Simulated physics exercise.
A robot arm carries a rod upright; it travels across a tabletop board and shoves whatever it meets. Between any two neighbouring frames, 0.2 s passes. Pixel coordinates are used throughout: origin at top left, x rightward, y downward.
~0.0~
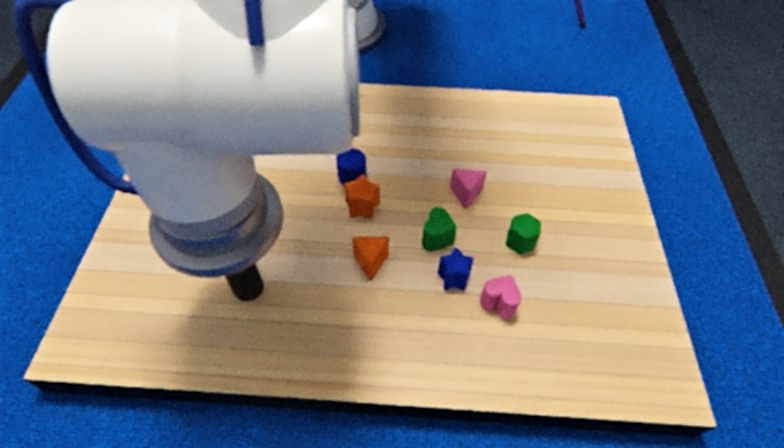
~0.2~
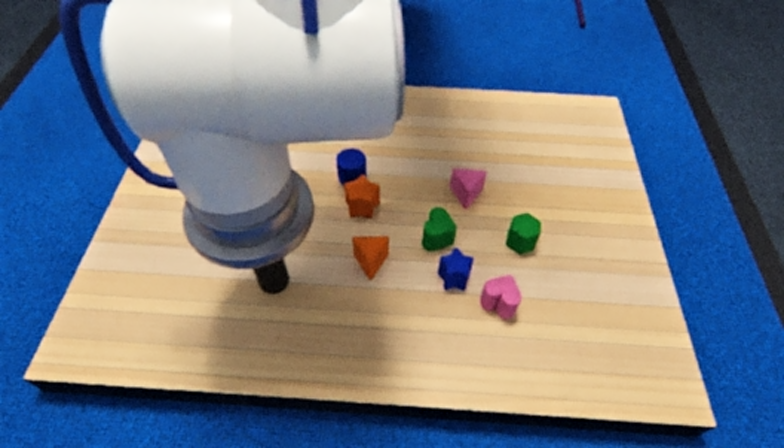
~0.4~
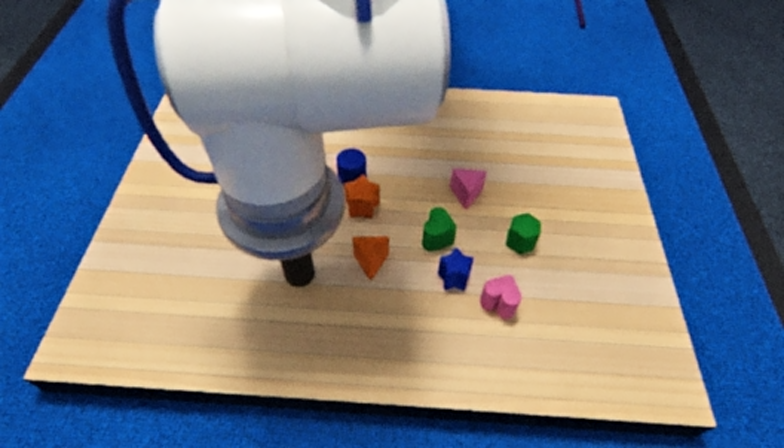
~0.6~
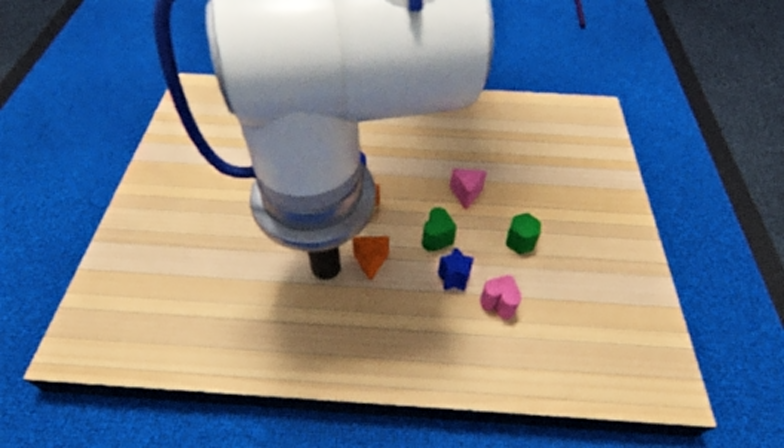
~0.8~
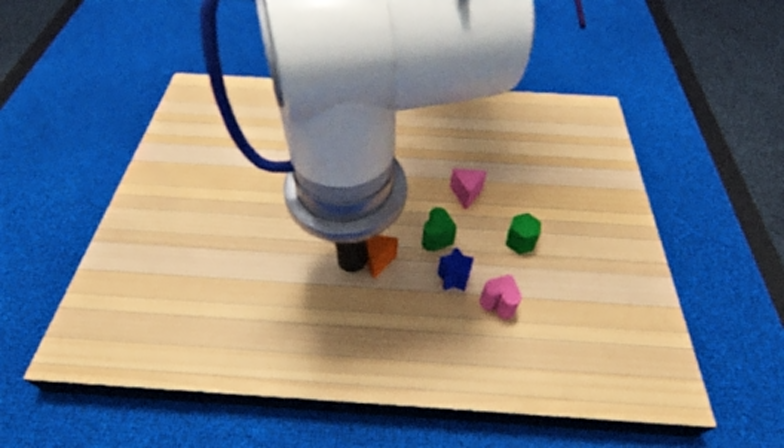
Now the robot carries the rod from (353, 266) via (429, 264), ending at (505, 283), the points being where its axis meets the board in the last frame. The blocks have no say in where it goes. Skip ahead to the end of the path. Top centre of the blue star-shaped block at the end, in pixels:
The point I'd pick in the picture is (521, 294).
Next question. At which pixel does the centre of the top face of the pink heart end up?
It will likely be found at (532, 323).
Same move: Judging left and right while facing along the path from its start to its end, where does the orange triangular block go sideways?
It moves left.
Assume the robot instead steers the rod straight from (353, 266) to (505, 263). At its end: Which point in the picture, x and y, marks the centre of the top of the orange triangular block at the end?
Around (509, 225).
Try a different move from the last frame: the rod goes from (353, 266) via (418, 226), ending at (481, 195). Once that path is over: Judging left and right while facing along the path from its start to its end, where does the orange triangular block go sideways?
Side: Right.
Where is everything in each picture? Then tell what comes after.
In the first picture, rod's lower end at (249, 288); orange triangular block at (371, 246); green heart at (439, 222); blue star-shaped block at (458, 262); pink heart at (505, 288).
In the second picture, rod at (274, 281); blocks still.
In the third picture, rod at (300, 274); blocks still.
In the fourth picture, rod at (326, 267); blocks still.
In the fifth picture, rod at (352, 260); orange triangular block at (378, 244); green heart at (439, 222); blue star-shaped block at (458, 262); pink heart at (505, 288).
The first path, step by step. One third of the way, rod at (405, 259); orange triangular block at (432, 243).
Two thirds of the way, rod at (456, 262); orange triangular block at (481, 241); green heart at (446, 216), turned 20° anticlockwise; blue star-shaped block at (481, 274), turned 30° clockwise.
At the end, rod at (507, 278); orange triangular block at (501, 239), turned 45° anticlockwise; green heart at (446, 216), turned 20° anticlockwise; blue star-shaped block at (521, 294), turned 85° clockwise; pink heart at (532, 323), turned 15° clockwise.
